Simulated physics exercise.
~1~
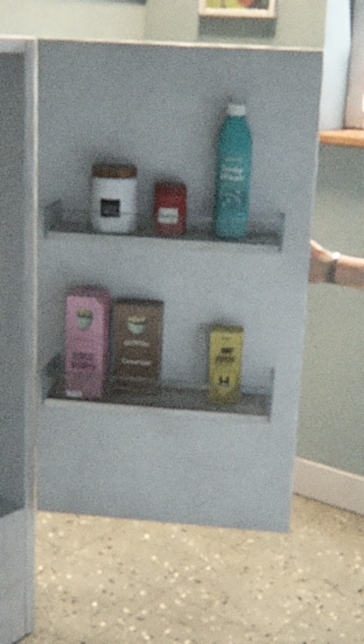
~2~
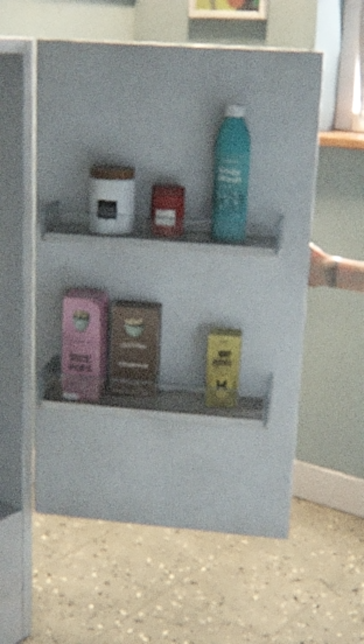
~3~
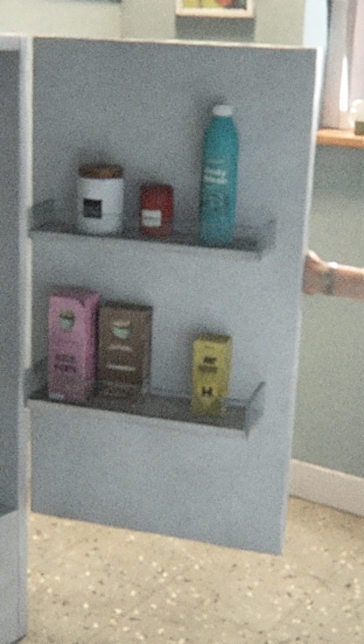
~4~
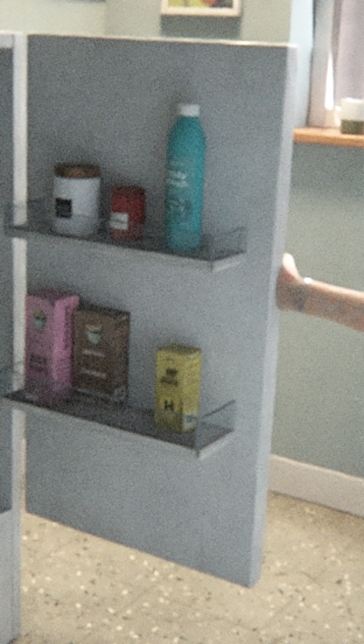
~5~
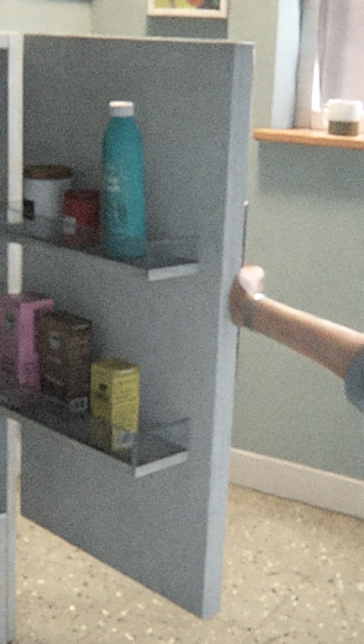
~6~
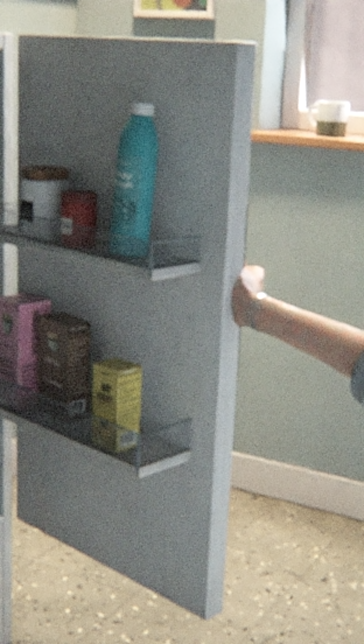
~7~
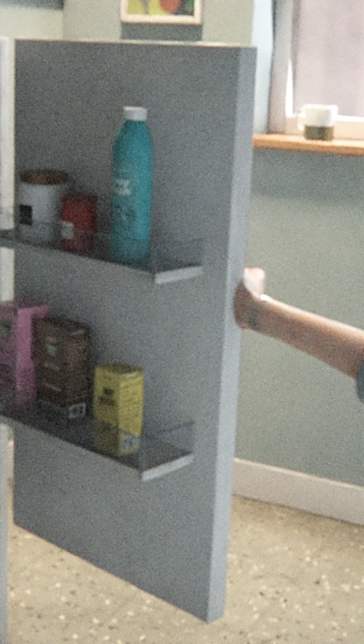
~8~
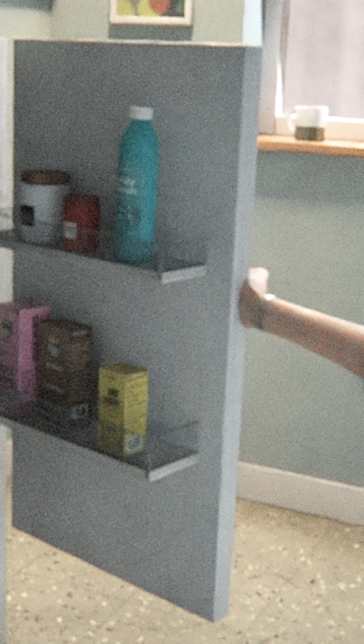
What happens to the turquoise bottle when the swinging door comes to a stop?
It tips slightly but settles upright again and stays in the upper door rack.
